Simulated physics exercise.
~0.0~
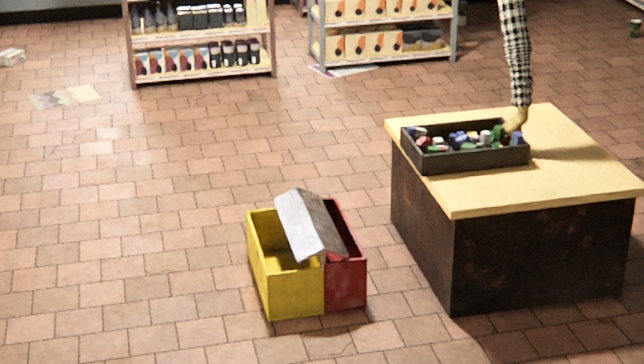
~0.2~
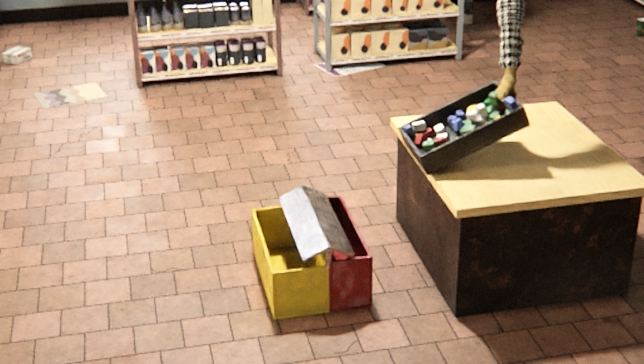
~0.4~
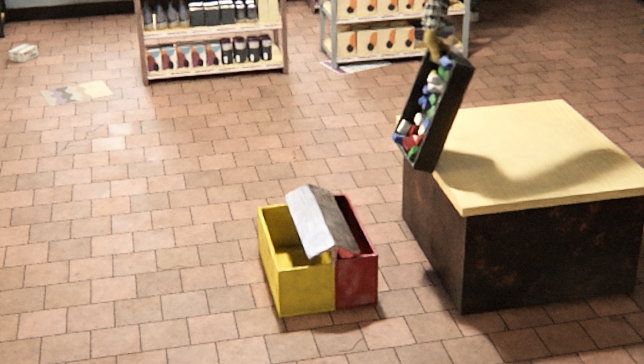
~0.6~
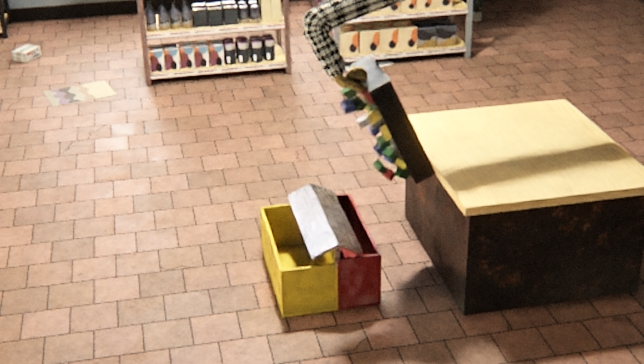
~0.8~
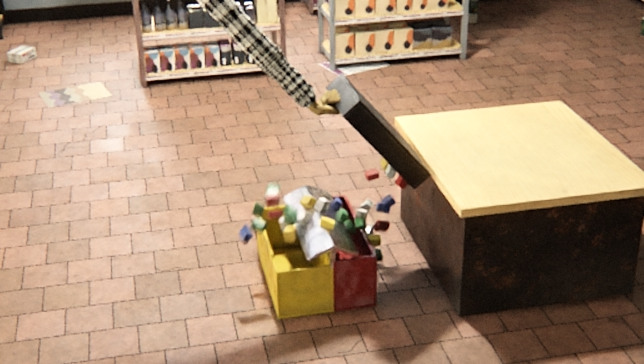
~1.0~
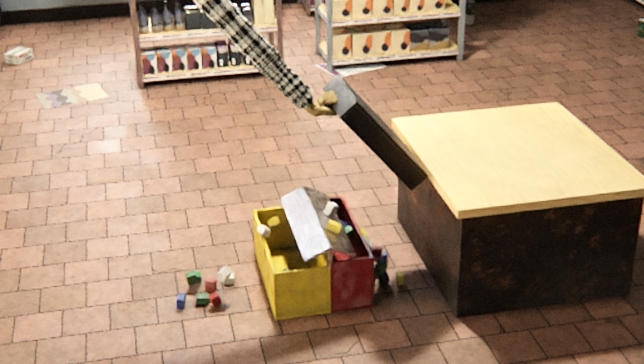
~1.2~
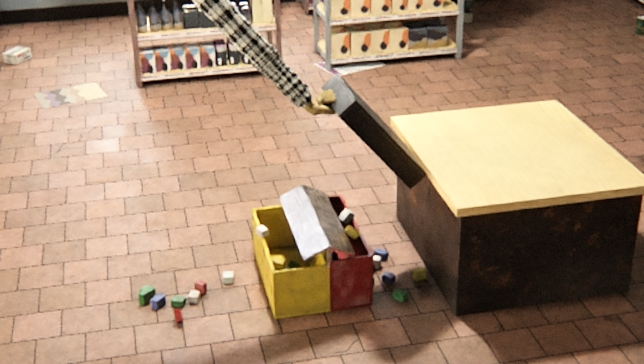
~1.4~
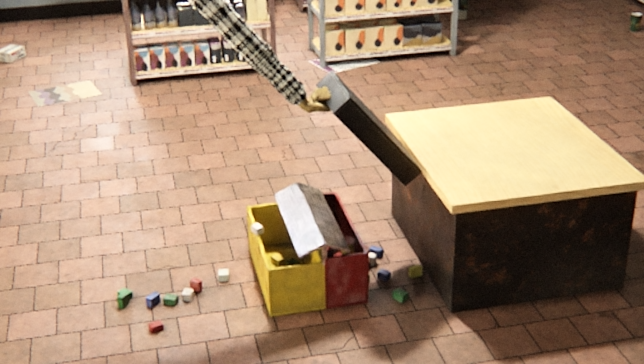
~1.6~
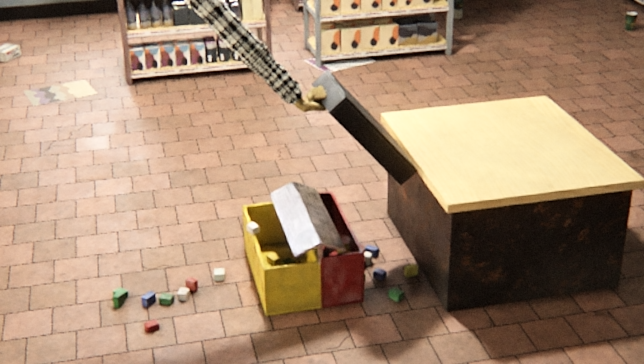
Arm in a checked sleeve tipping a black tote off a bench, toy bricks scattering over red and yellow boxes and tiled floor.
